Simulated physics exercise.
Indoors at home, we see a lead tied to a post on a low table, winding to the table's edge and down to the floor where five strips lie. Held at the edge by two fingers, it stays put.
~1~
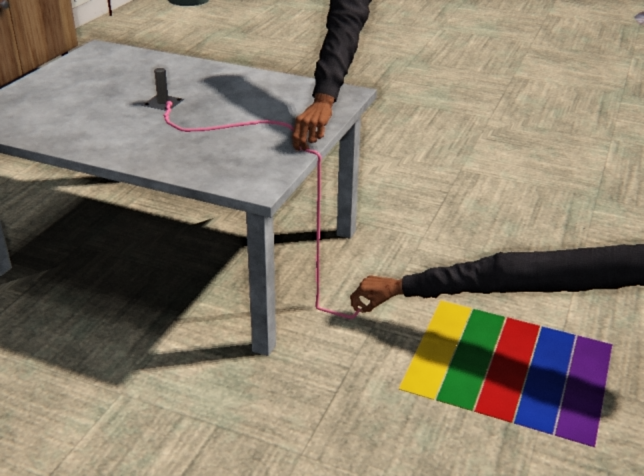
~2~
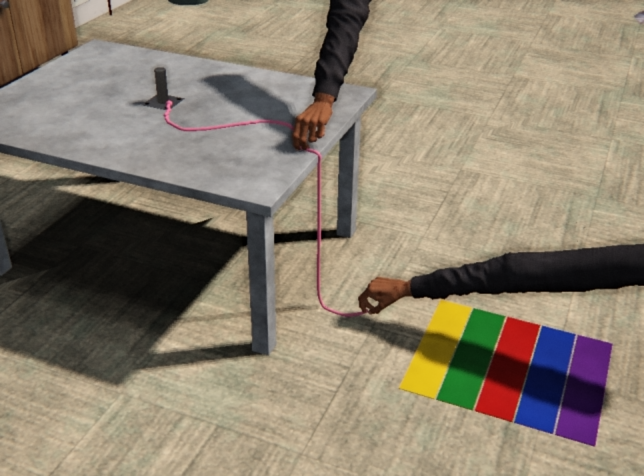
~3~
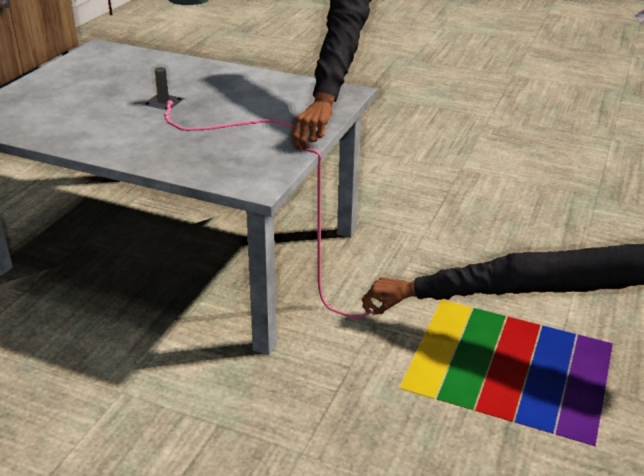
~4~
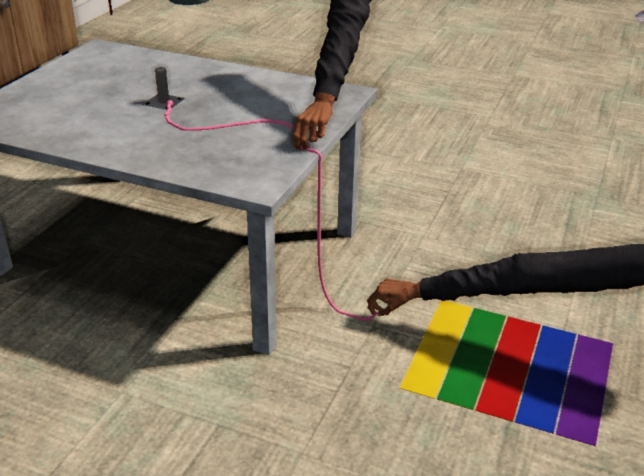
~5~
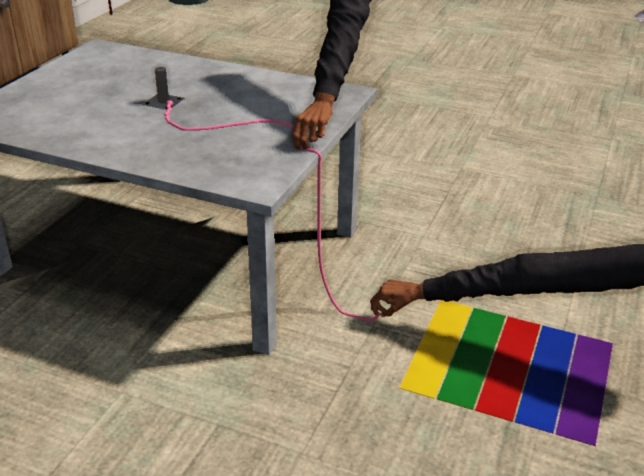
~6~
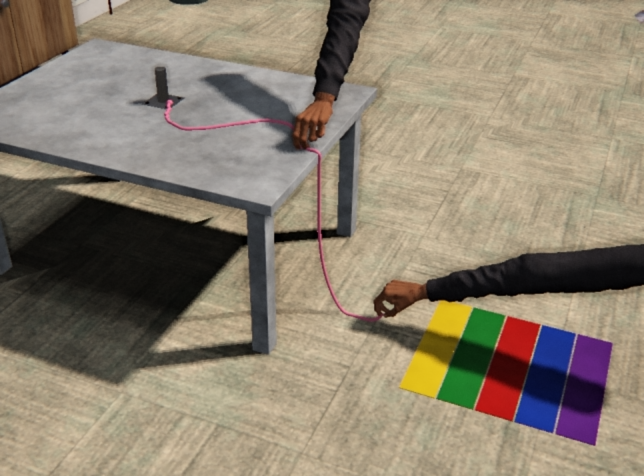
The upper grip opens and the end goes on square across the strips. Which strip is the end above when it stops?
The blue one.
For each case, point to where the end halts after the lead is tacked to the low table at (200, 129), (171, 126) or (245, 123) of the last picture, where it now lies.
Going try by try, I'd put it close to (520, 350), then (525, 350), and finally (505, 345).
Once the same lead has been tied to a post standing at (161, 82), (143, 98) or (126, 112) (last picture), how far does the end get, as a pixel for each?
Try by try, around (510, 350), (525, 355) and (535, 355).
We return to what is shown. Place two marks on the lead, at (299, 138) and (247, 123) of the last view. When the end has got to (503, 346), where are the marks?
At (334, 172), then (282, 131).
Soon after, end near (503, 346); over red.
Then, end near (537, 355); over blue.
At full stretch, end near (558, 361); over blue. Over blue.
